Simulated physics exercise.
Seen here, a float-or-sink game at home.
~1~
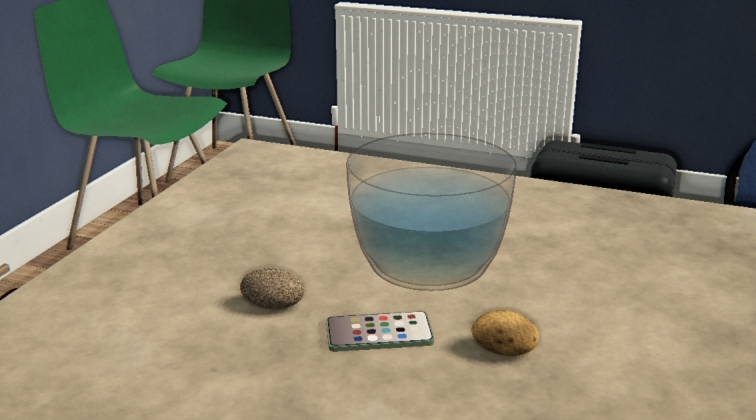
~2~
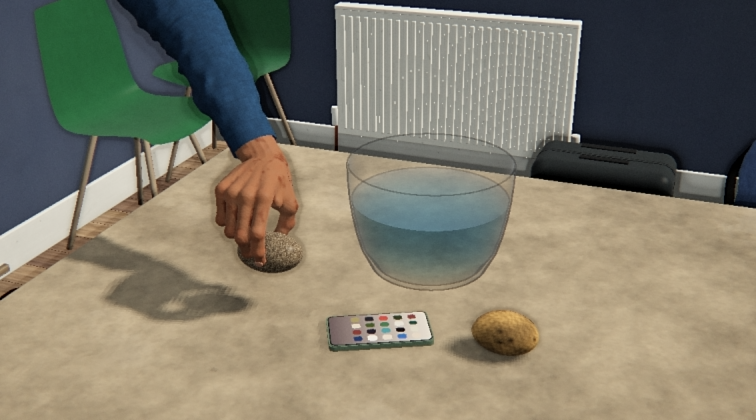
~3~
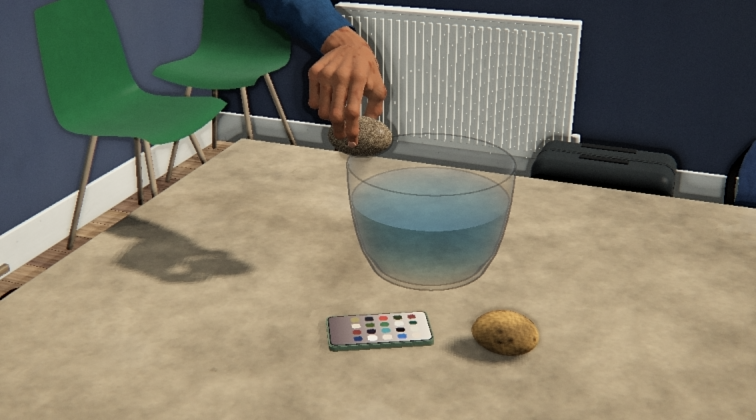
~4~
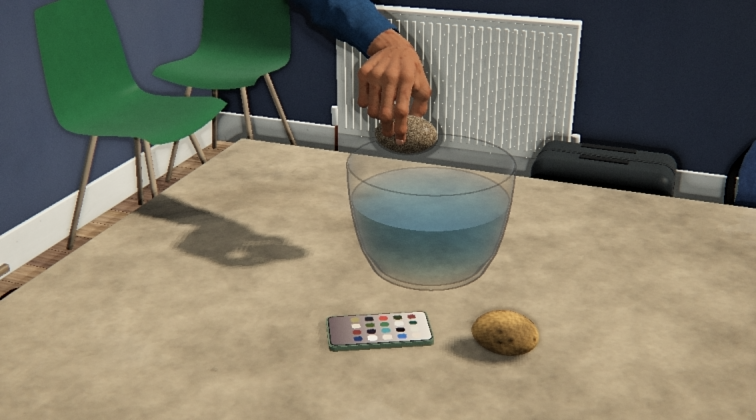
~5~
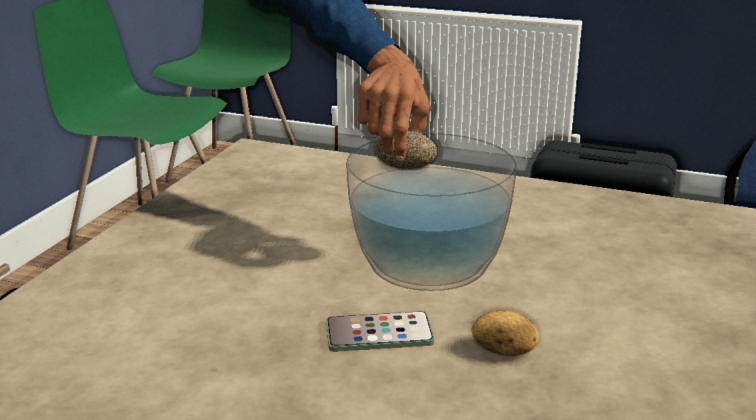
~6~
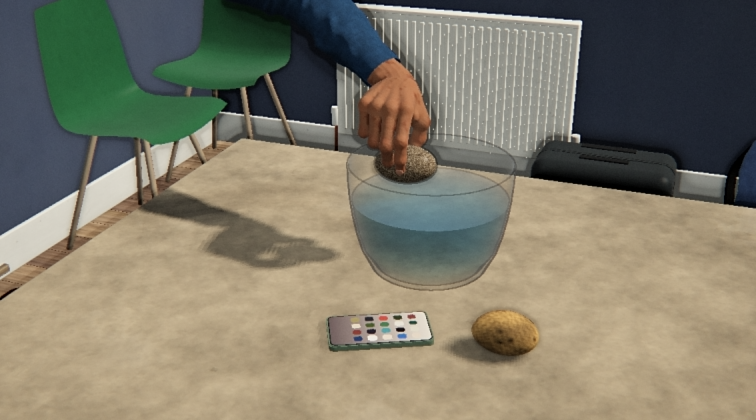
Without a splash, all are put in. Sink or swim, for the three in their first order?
Left goes to the bottom; middle goes to the bottom; right goes to the bottom.
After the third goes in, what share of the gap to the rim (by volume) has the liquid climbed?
About 16 per cent.
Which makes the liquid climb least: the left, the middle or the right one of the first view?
That is the one in the middle.
Soon after, the stone goes to the bottom.
Later, the phone goes to the bottom.
In the end, the potato goes to the bottom; afloat, none of them.
